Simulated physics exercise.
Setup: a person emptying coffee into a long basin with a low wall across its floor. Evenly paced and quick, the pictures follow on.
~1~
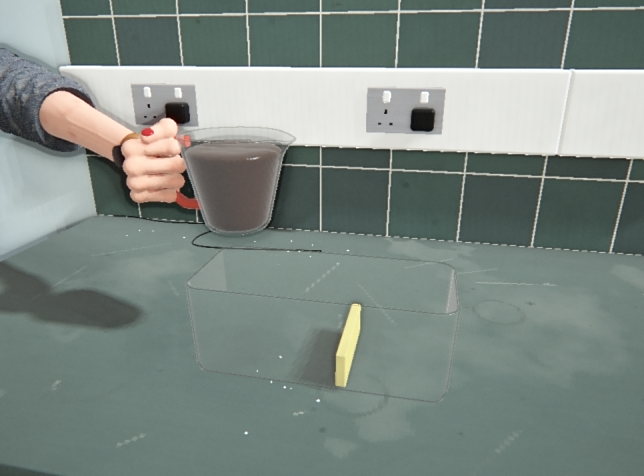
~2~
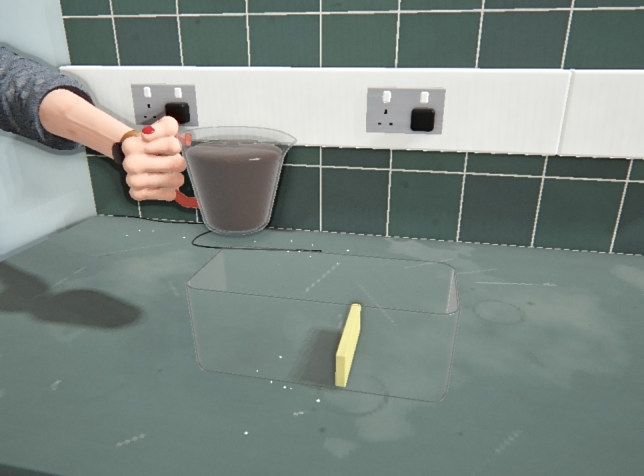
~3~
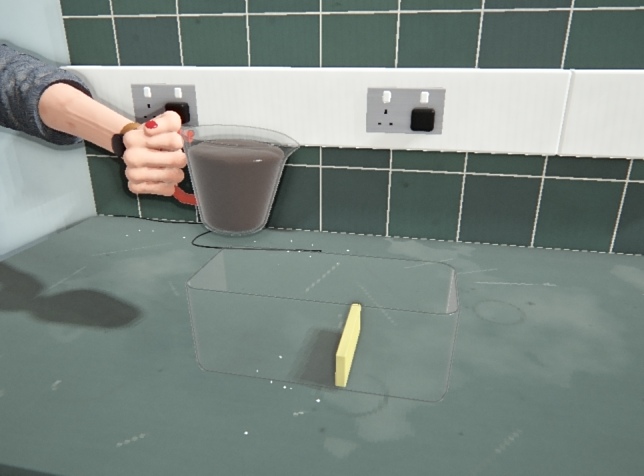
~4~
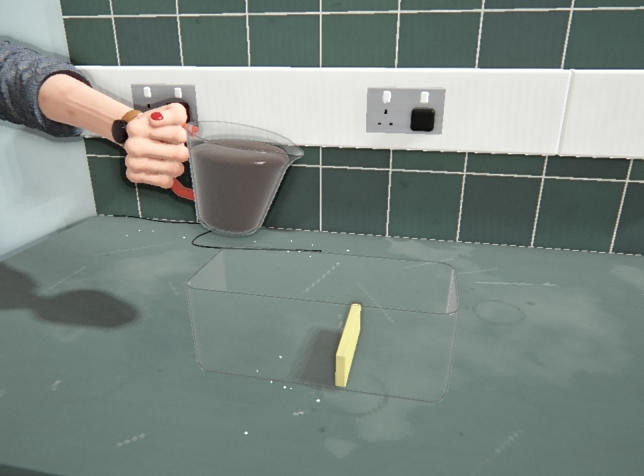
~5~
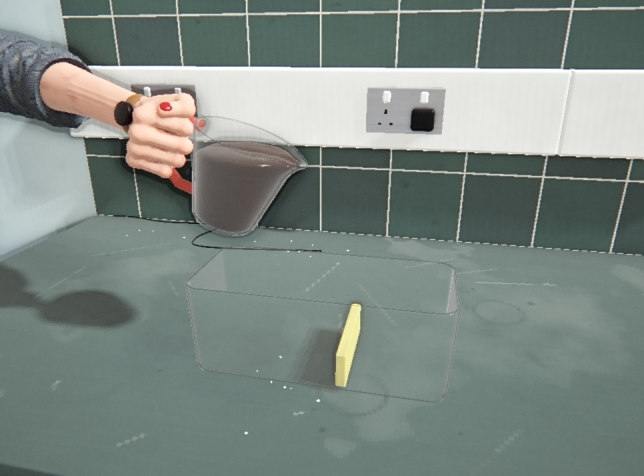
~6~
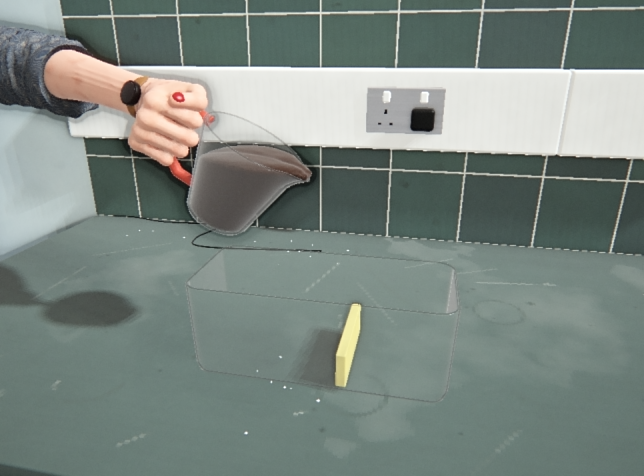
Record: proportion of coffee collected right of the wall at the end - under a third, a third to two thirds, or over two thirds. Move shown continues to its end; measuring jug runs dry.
Low band.
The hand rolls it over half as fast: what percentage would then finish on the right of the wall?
45 per cent or thereabouts.
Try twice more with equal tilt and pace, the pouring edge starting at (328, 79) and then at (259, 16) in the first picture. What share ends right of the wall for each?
Try one: 85 %; try two: 15 %.
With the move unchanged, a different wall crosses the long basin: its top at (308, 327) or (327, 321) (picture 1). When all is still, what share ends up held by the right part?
I'd expect near 95 percent the first time and near 65 percent the next.
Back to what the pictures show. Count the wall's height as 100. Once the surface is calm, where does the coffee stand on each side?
Levels: Left around 50 per cent, right around 20 per cent.
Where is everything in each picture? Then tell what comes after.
In the first picture, tilt 0°; pouring edge (295, 139); surface from (192, 147) to (283, 150); the long basin's rim runs from (206, 265) to (457, 289); the wall's top is at (349, 329).
In the second picture, tilt 1°; pouring edge (297, 140); surface from (192, 146) to (283, 151).
In the third picture, tilt 6°; pouring edge (300, 145); surface from (195, 144) to (285, 153).
In the fourth picture, tilt 12°; pouring edge (304, 154); surface from (198, 144) to (290, 157).
In the fifth picture, tilt 21°; pouring edge (307, 165); surface from (203, 148) to (298, 160).
In the sixth picture, tilt 31°; pouring edge (310, 179); surface from (203, 155) to (305, 170); 1 per cent is over the edge.
A moment on, the tilt is 90° and 44 per cent is still to pour, 15 is left of the wall and 18 right of it.
Next, the tilt is 100° and 7 per cent is still to pour, 62 is left of the wall and 24 right of it.
Then the tilt is 100° and 0 per cent is still to pour, 74 is left of the wall and 24 right of it.
Later the tilt is 100° and 0 per cent is still to pour, 74 is left of the wall and 24 right of it.
Finally, 74 per cent lies left of the wall, 24 right of it and 1 outside.
